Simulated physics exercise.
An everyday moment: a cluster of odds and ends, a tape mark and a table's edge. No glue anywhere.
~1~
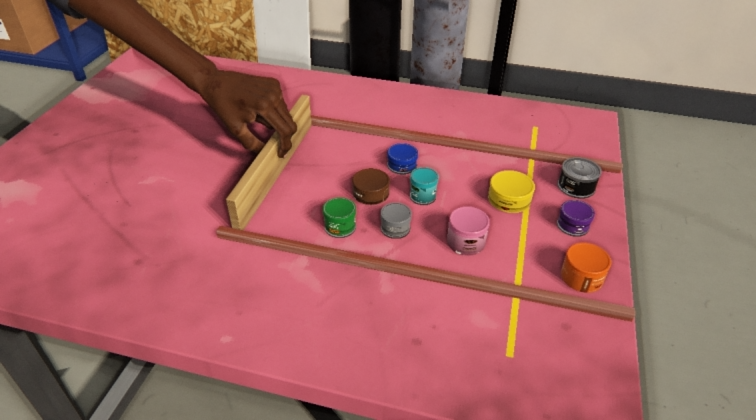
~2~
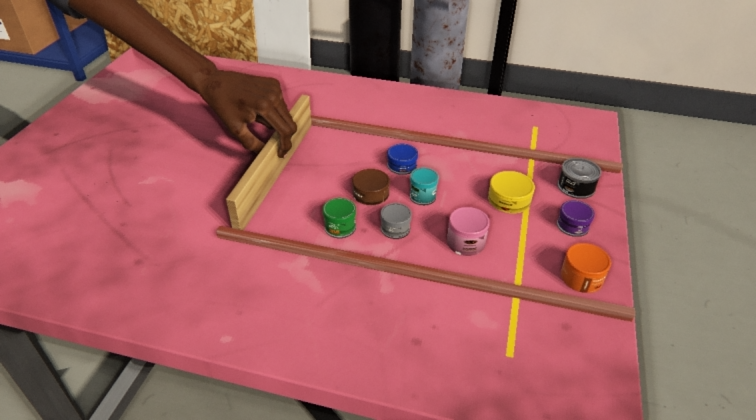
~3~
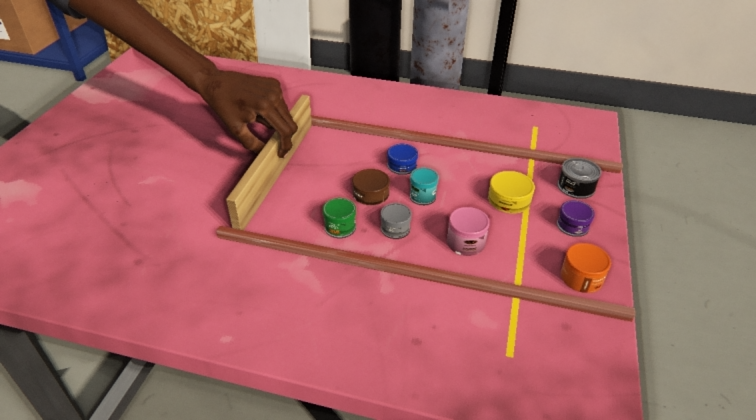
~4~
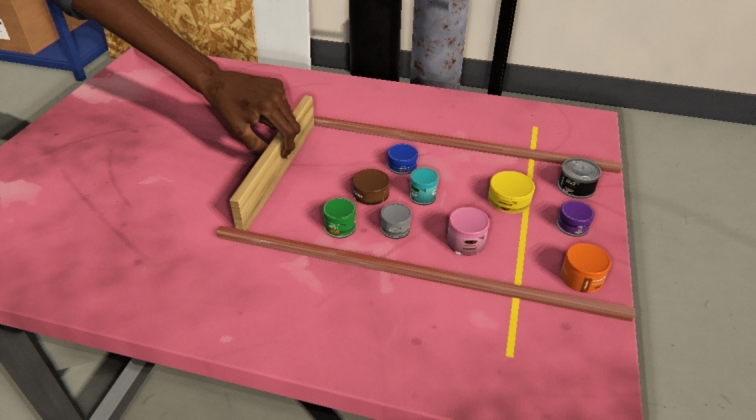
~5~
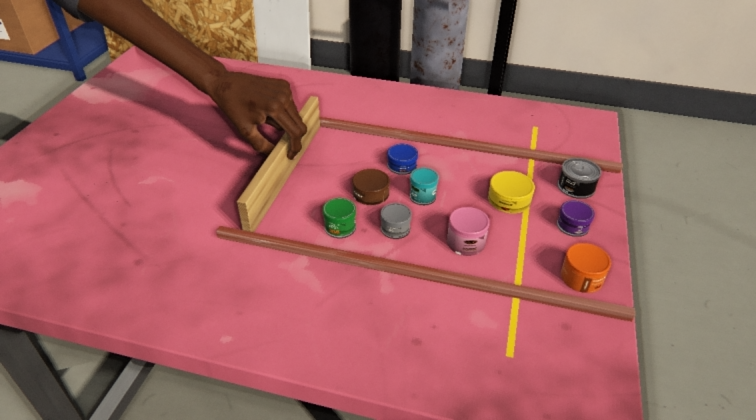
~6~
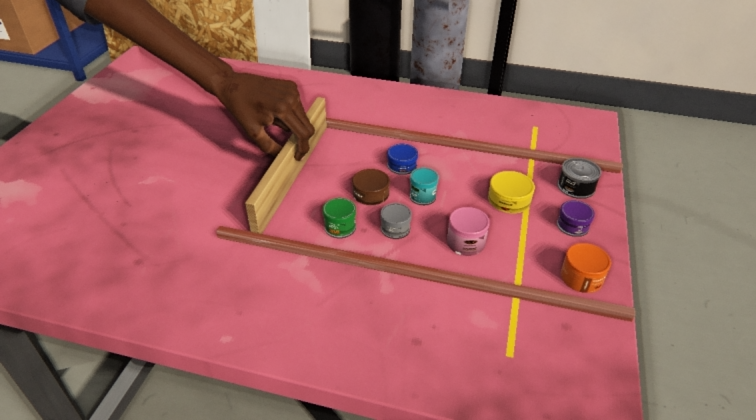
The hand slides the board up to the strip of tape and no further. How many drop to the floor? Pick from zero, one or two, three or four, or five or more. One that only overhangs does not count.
The number that fall off is zero.
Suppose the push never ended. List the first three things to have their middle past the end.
Earliest first: The orange tub, then the purple pot, then the yellow tub.
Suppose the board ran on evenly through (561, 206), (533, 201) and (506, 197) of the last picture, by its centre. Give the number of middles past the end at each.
In that order 1, 0 and 0.
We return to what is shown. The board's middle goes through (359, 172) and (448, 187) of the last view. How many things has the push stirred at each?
First 2, then 7.
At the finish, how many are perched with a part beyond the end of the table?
The number is 0.
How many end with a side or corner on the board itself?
It touches 5.
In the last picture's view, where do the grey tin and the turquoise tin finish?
About (539, 240), and the other about (543, 193).
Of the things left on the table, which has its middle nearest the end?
That is the orange tub.
Soon after, none off yet; orange tub at rest near (585, 268); black tin at rest near (579, 178); purple pot at rest near (575, 218).
In the end, the number that fall off is zero.
